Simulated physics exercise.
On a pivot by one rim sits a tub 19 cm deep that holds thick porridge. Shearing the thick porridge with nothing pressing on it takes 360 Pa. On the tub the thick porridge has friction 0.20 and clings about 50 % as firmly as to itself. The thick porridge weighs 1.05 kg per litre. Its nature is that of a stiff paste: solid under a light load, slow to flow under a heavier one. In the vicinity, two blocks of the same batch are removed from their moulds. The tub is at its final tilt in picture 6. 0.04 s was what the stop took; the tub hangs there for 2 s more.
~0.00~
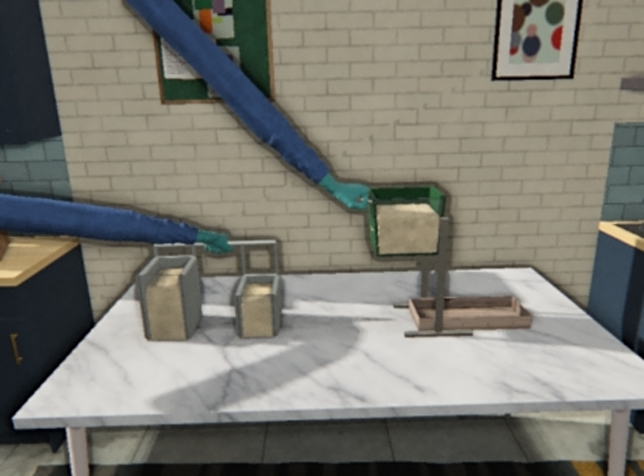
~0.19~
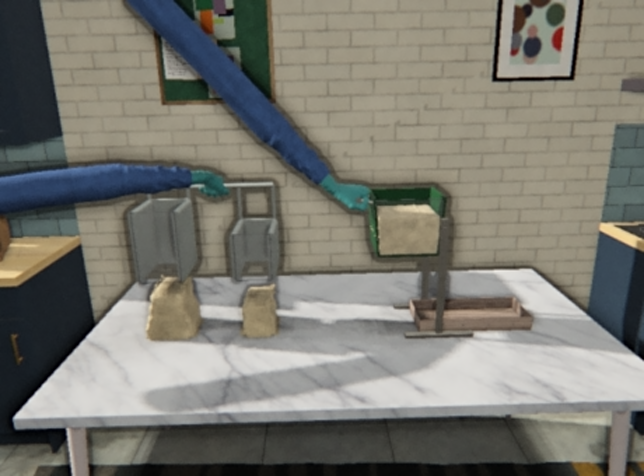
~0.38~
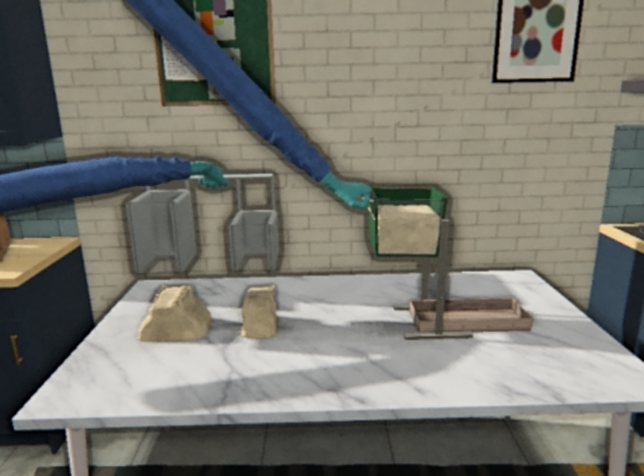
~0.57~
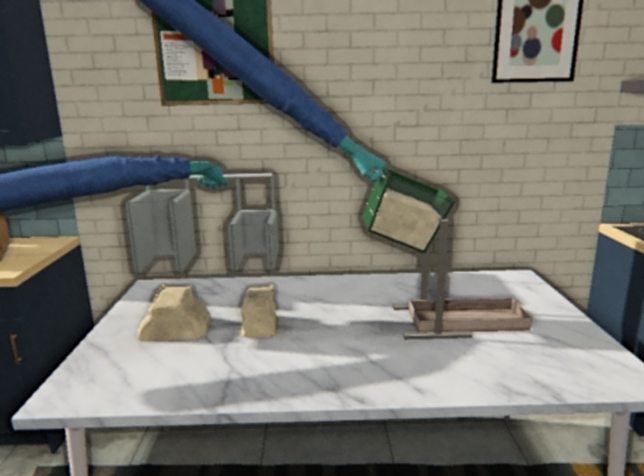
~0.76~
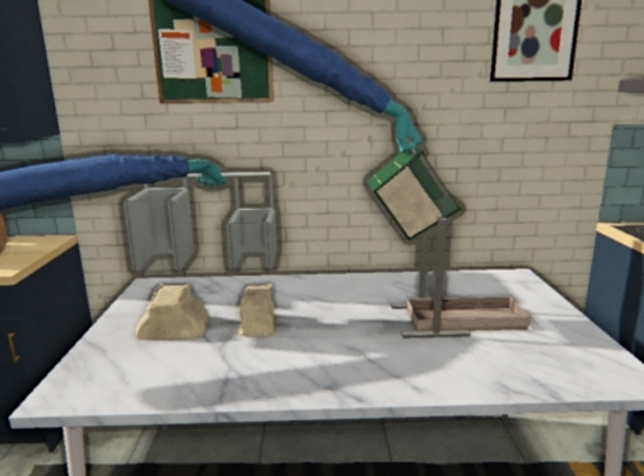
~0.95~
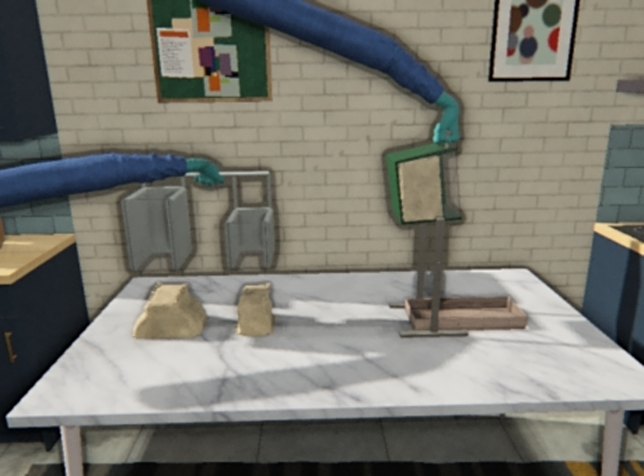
Gloved hands lifting two grey moulds off pale blocks, the left block slumping, then tilting a green tub of thick porridge steeply.
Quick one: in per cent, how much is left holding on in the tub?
Expect around 74 %.
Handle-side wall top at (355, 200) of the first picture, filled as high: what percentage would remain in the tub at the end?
Then near 50 % stays in the tub.
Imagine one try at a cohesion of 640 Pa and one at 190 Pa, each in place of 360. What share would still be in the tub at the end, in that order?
First 100 %, second 55 %.
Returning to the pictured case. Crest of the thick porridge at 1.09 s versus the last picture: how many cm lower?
Around 3 cm below its level in the last picture.
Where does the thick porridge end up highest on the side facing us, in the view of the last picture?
The highest point sits at around (444, 188).
After 1.09 s, the tub is at 82 degrees and holds 100 %.
After 1.26 s, the tub is at 82 degrees and holds 91 %.
After 1.43 s, the tub is at 82 degrees and holds 80 %.
After 1.60 s, the tub is at 82 degrees and holds 74 %.
After 2.95 s, at the end, the tub is at 82 degrees and holds 74 %.
